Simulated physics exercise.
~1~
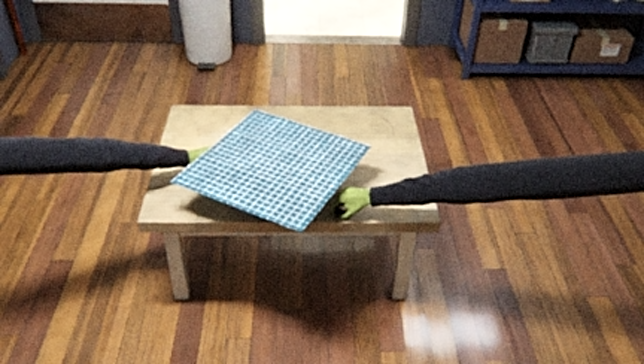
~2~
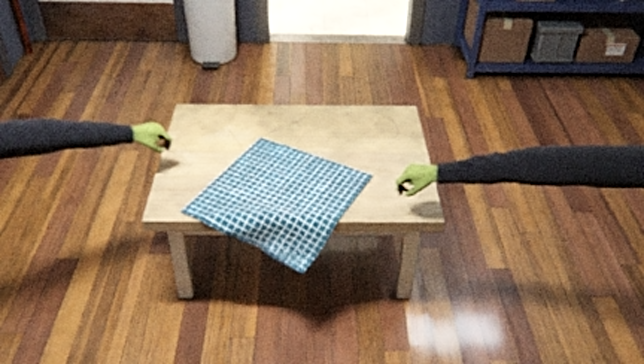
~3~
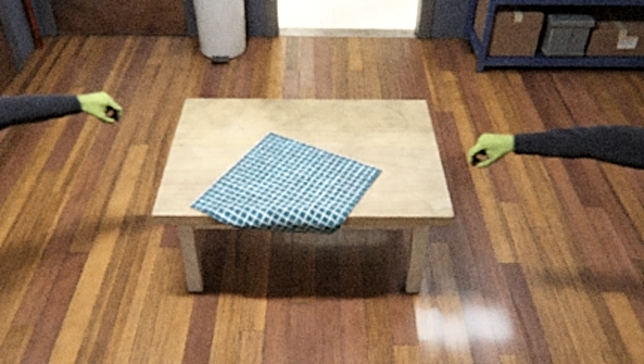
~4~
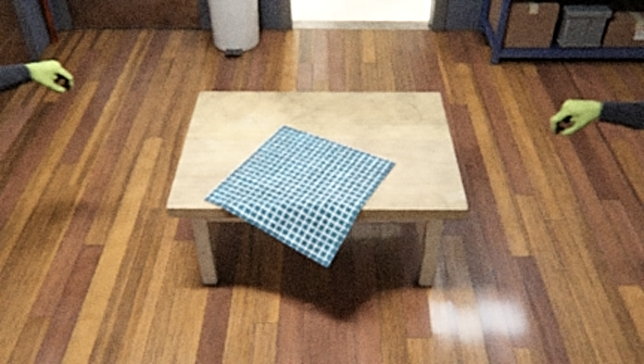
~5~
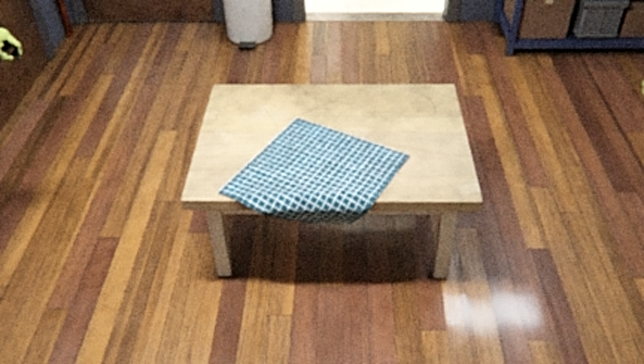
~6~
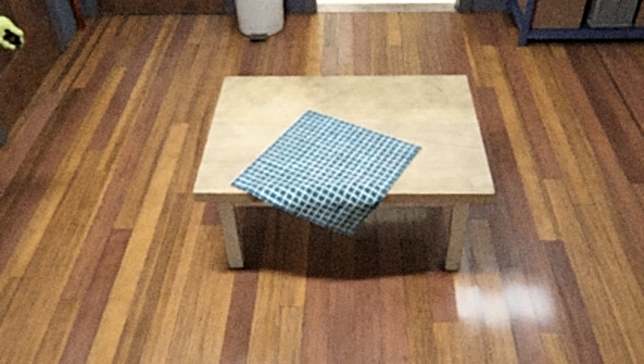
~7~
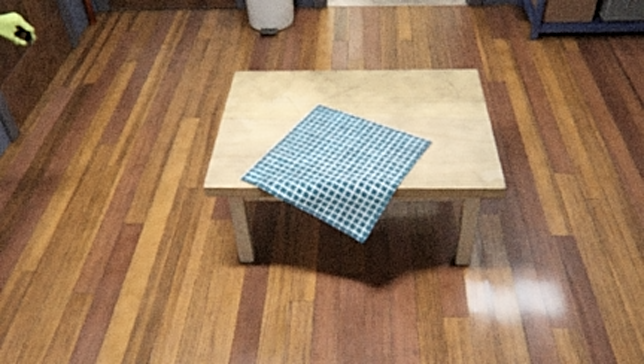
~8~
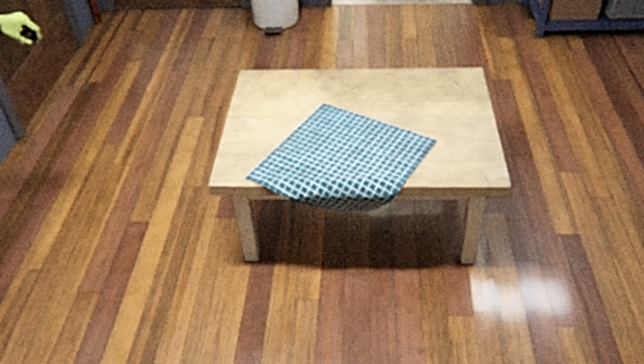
A checked tea towel drops onto a wooden workbench and stays, its corner overhanging the edge.
